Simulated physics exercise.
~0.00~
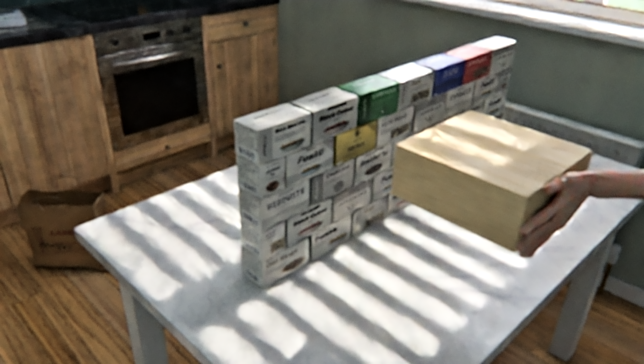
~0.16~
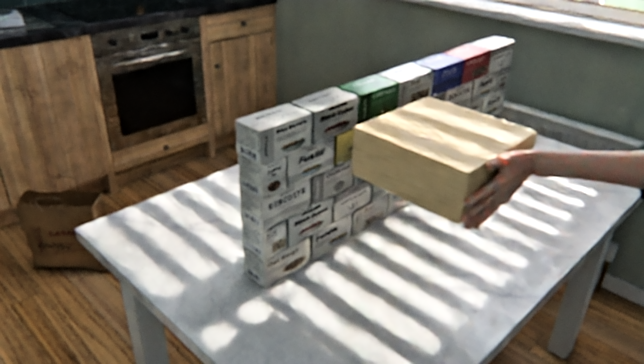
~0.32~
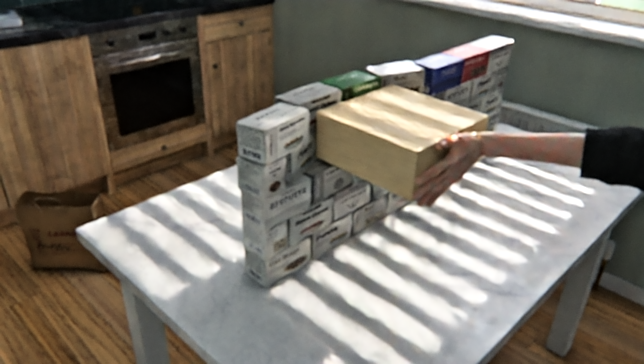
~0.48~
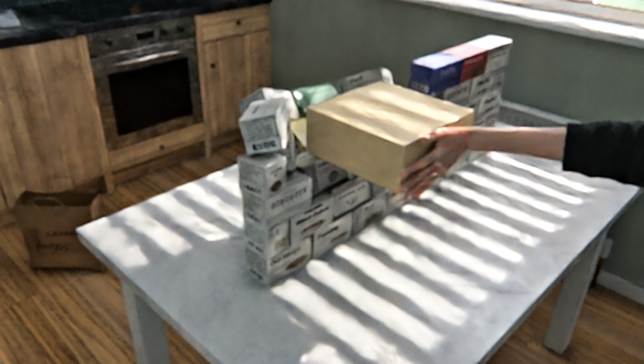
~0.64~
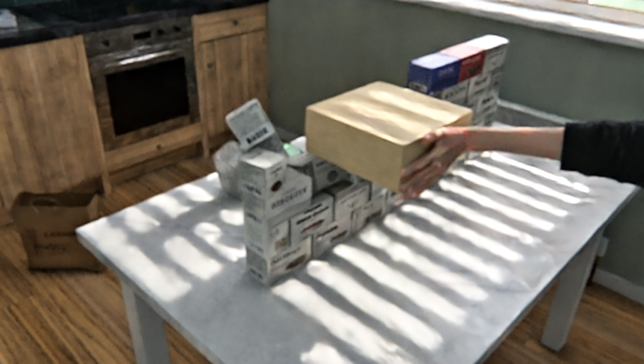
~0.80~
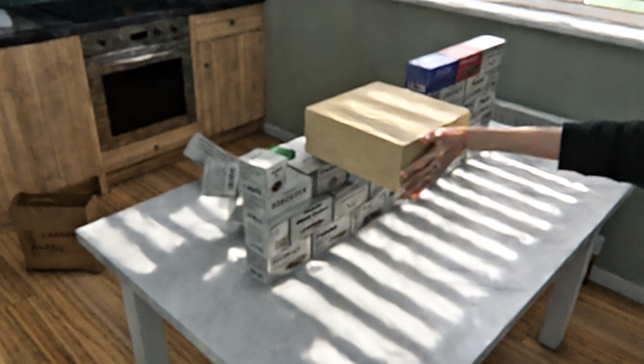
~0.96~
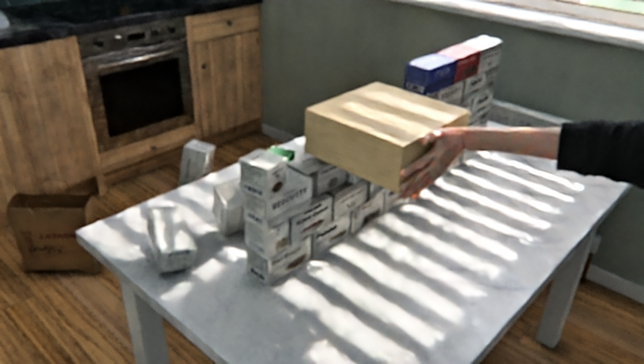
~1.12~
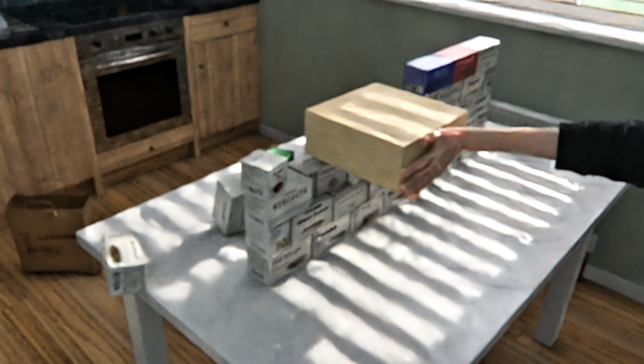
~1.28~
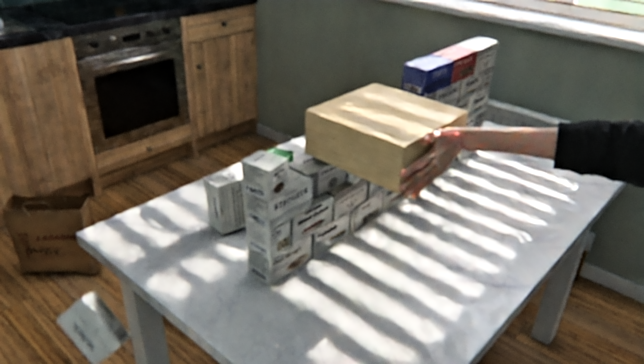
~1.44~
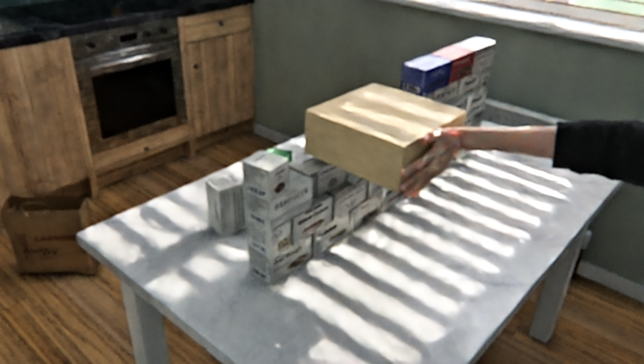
A hand pushed a long wooden block into a wall of small white boxes on a table, toppling several near the top, including the green one; one tumbled off the table's left edge, while the blue and red boxes stayed up as the block stopped.
